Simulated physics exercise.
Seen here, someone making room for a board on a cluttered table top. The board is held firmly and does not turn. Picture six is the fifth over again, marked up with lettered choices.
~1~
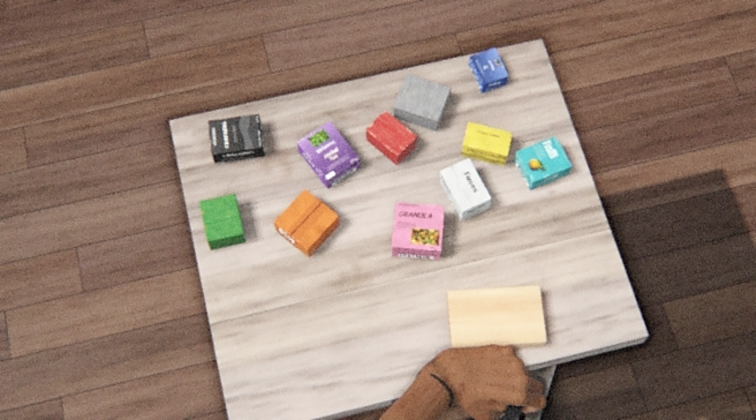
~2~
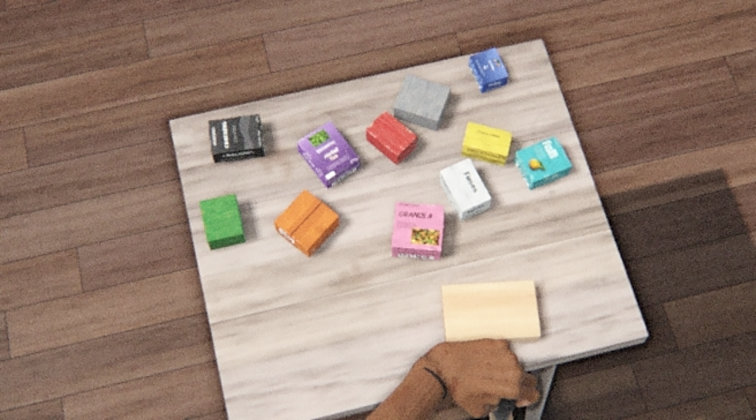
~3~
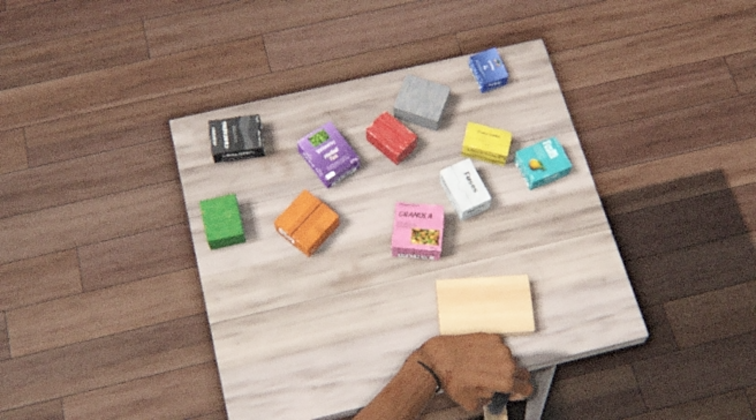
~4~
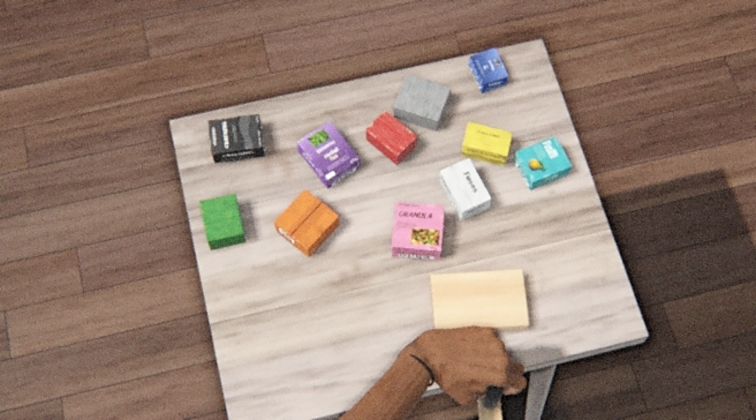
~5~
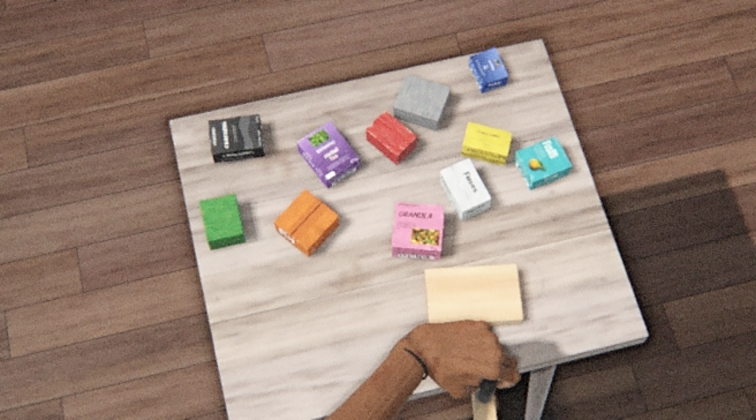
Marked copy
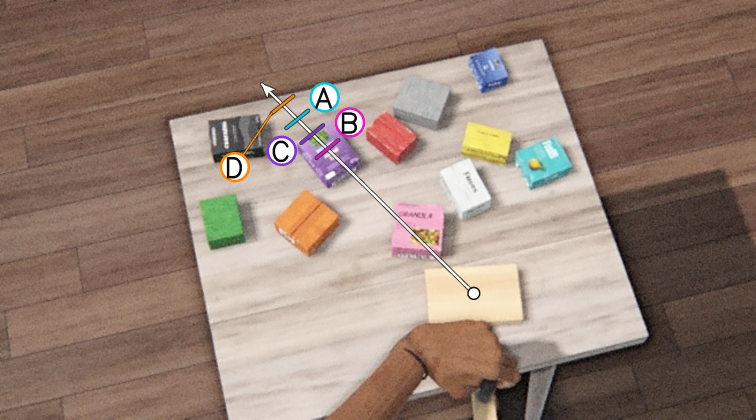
In this clip, a hand at the lower edge of a cluttered table top slides a pale board slightly up and to the left without turning it, while the colourful boxes, blocks and packets around it stay still.
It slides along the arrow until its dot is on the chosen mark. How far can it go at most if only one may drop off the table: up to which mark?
The farthest such stop is C.
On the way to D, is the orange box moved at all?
Yes.
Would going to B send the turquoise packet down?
No.
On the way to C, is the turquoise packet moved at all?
No.
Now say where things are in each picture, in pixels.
The first picture shows white box (465, 190); green block (222, 222); pink packet (418, 231).
The second picture shows board (491, 310); orange box (307, 223).
The third picture shows board (485, 304); purple packet (329, 155).
The fourth picture shows board (480, 299); black packet (236, 139).
The fifth picture shows board (474, 294); turquoise packet (543, 164); red block (391, 138); white box (465, 190).
On the copy, A at (298, 119); B at (327, 149); C at (312, 134); D at (282, 105); the arrow from (474, 293) to (262, 84); the white dot at (474, 293).
On C. First, board (414, 238); white box (463, 183); pink packet (392, 189).
Then, board (356, 181); red block (374, 91); grey block (423, 97).
Finally, board (313, 138); purple packet over the edge; red block (372, 74); one fallen.
By contrast, A drops two; B is within the limit but short; D drops two.
